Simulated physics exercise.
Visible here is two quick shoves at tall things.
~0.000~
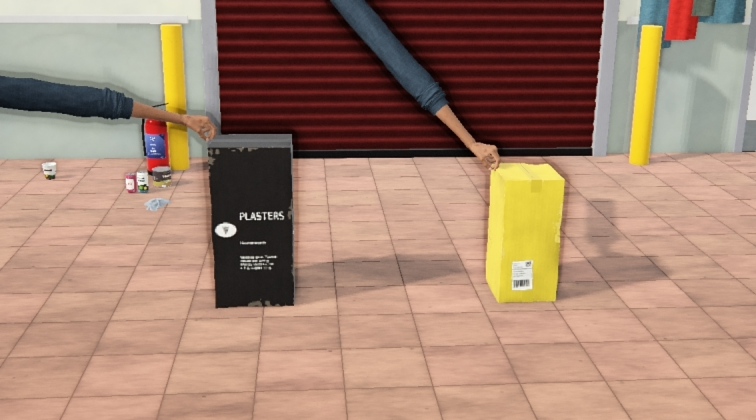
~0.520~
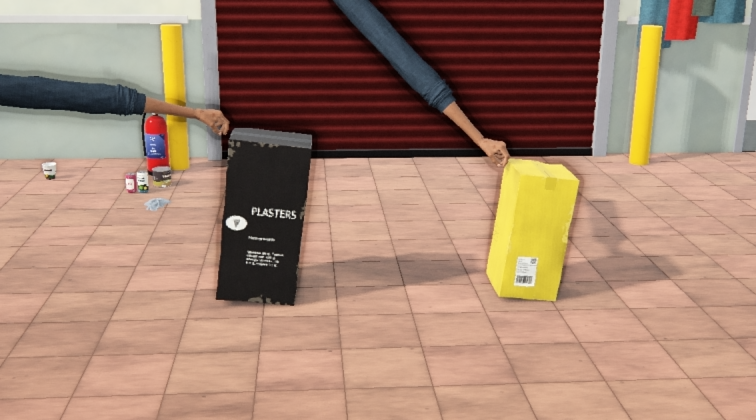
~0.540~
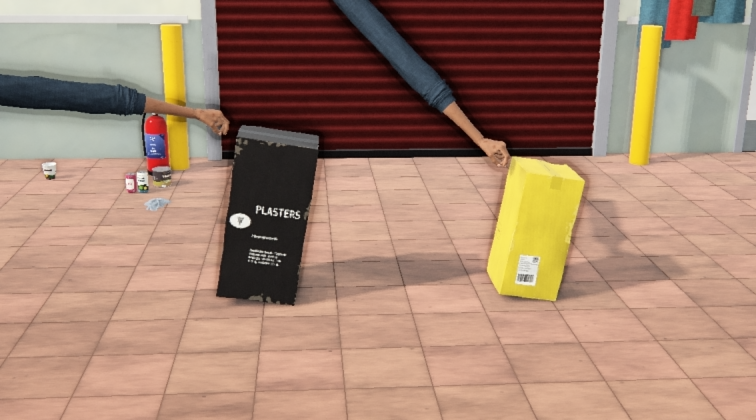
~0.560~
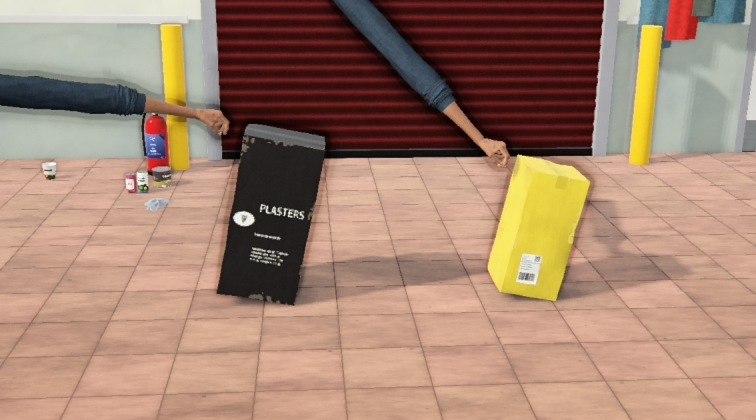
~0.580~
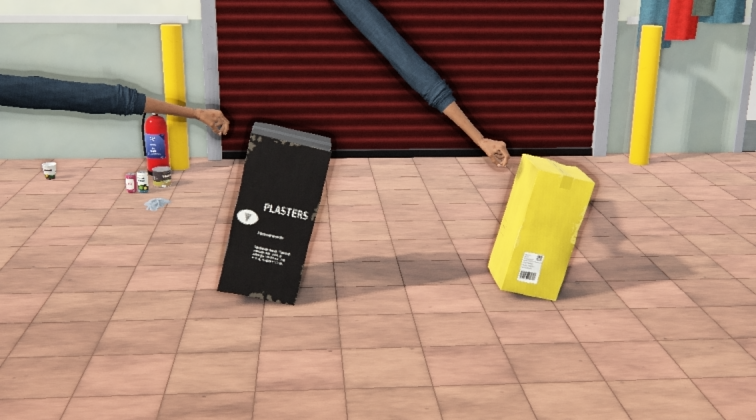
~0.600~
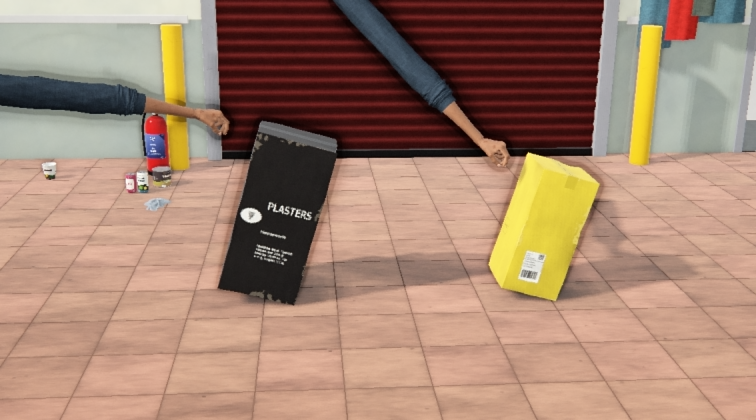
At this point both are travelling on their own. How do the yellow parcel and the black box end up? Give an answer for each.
In the end the yellow parcel is lying on its side, the black box is lying on its side.
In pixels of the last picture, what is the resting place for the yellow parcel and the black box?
(611, 262) and (375, 258), approximately.
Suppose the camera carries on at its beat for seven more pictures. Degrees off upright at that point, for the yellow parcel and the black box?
30° and 30°.
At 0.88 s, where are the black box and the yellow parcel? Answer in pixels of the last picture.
The first one is at (320, 215) and the second one is at (576, 229).
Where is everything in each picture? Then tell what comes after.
Yellow parcel (523, 232) upright; black box (254, 220) upright, in the first frame.
Yellow parcel (531, 229) 7° off upright; black box (264, 216) 7° off upright, in the second frame.
Yellow parcel (534, 228) 9° off upright; black box (268, 215) 9° off upright, in the third frame.
Yellow parcel (537, 227) 11° off upright; black box (271, 214) 12° off upright, in the fourth frame.
Yellow parcel (539, 227) 14° off upright; black box (275, 213) 14° off upright, in the fifth frame.
Yellow parcel (542, 226) 16° off upright; black box (278, 213) 16° off upright, in the sixth frame.
Around 0.88 s, yellow parcel 46° off upright near (576, 229); black box 42° off upright near (320, 215).
Finally (3.5 s), the yellow parcel falls over, near (611, 262); the black box falls over, near (375, 258).
